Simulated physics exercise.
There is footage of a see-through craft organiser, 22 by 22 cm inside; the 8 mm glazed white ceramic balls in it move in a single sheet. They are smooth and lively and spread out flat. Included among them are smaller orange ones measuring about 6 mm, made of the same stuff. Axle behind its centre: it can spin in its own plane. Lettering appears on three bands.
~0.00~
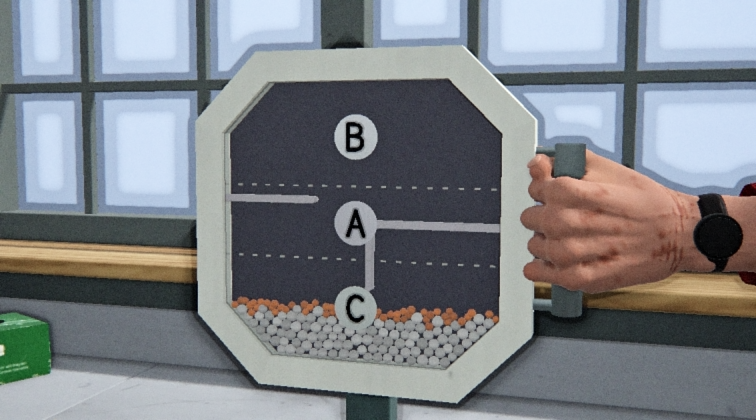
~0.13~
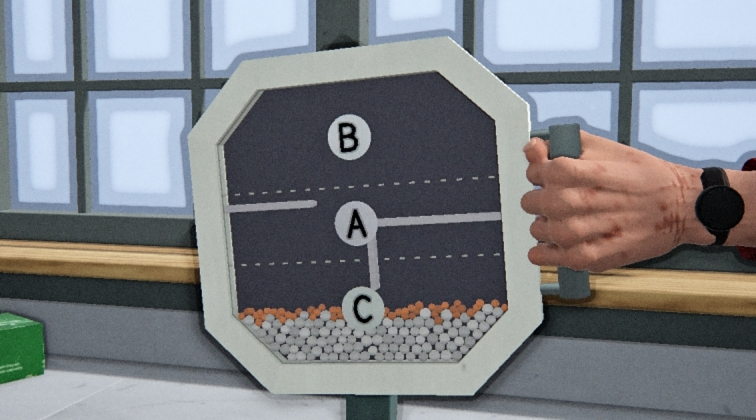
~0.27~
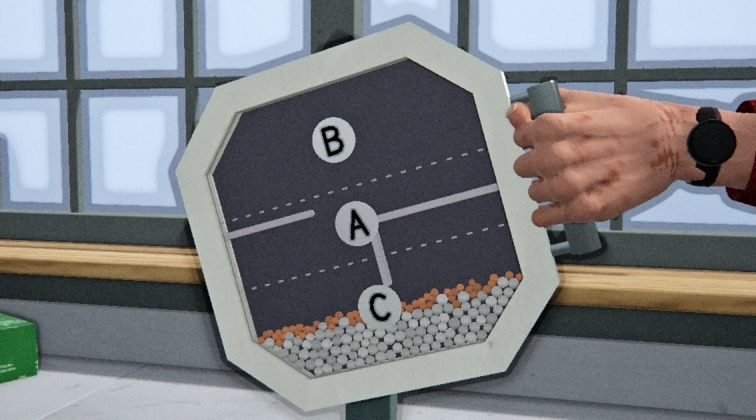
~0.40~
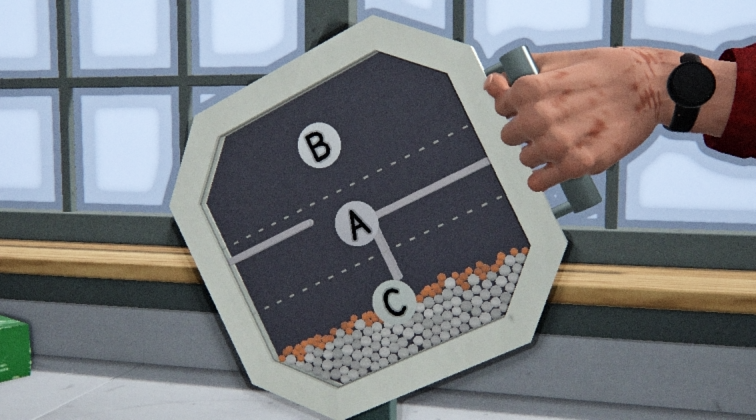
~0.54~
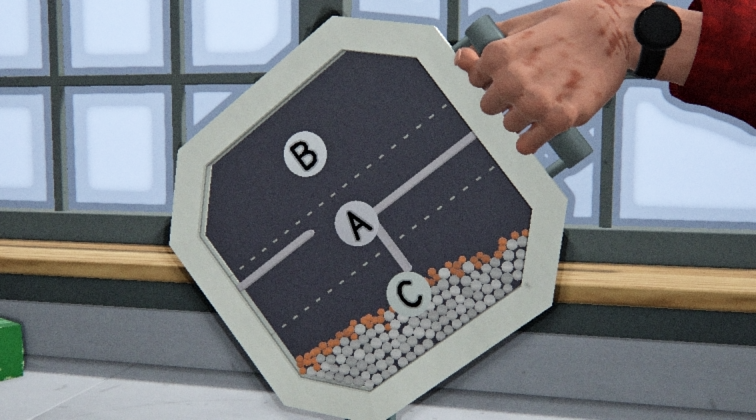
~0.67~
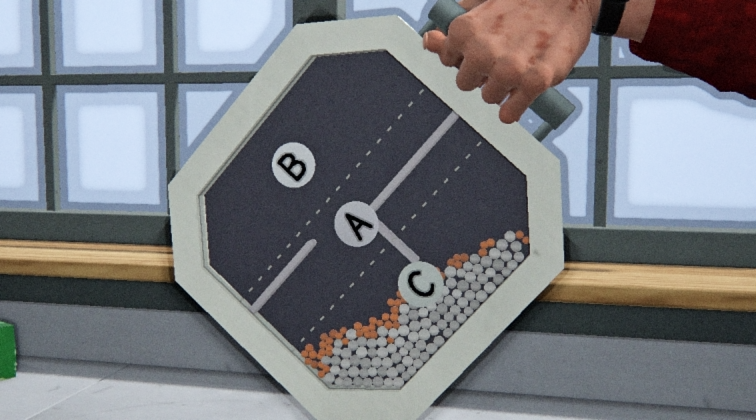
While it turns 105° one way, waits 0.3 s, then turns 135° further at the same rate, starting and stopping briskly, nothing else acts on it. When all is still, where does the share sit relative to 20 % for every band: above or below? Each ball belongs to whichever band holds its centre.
Band A: Below it. Band B: Above it. Band C: Below it.
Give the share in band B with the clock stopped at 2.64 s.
I'd say some 20 in a hundred.
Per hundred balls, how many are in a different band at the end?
Roughly 100 in a hundred.
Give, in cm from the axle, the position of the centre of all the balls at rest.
It lies close to 3 centimetres right and 8 centimetres below.
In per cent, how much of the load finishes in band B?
About 85 per cent.
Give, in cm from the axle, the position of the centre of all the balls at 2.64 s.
The middle sits around 6 cm right and 1 cm below.
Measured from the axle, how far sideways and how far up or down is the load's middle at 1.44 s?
Roughly 6 centimetres to the right and 6 centimetres below.
After 1.44 s, it stands 105° anticlockwise; the balls' middle is 6 cm right of and 6 cm below the centre; A 40 %, C 60 %.
After 2.64 s, it stands 172° anticlockwise; the balls' middle is 6 cm right of and 1 cm below the centre; A 55 %, B 20 %, C 25 %.
After 3.54 s, it has come round 240° anticlockwise; the balls' middle is 3 cm right of and 8 cm below the centre; A 15 %, B 85 %.
All still by 4.0 s, it has come round 240° anticlockwise; A 15 %, B 85 %, C 0 %.
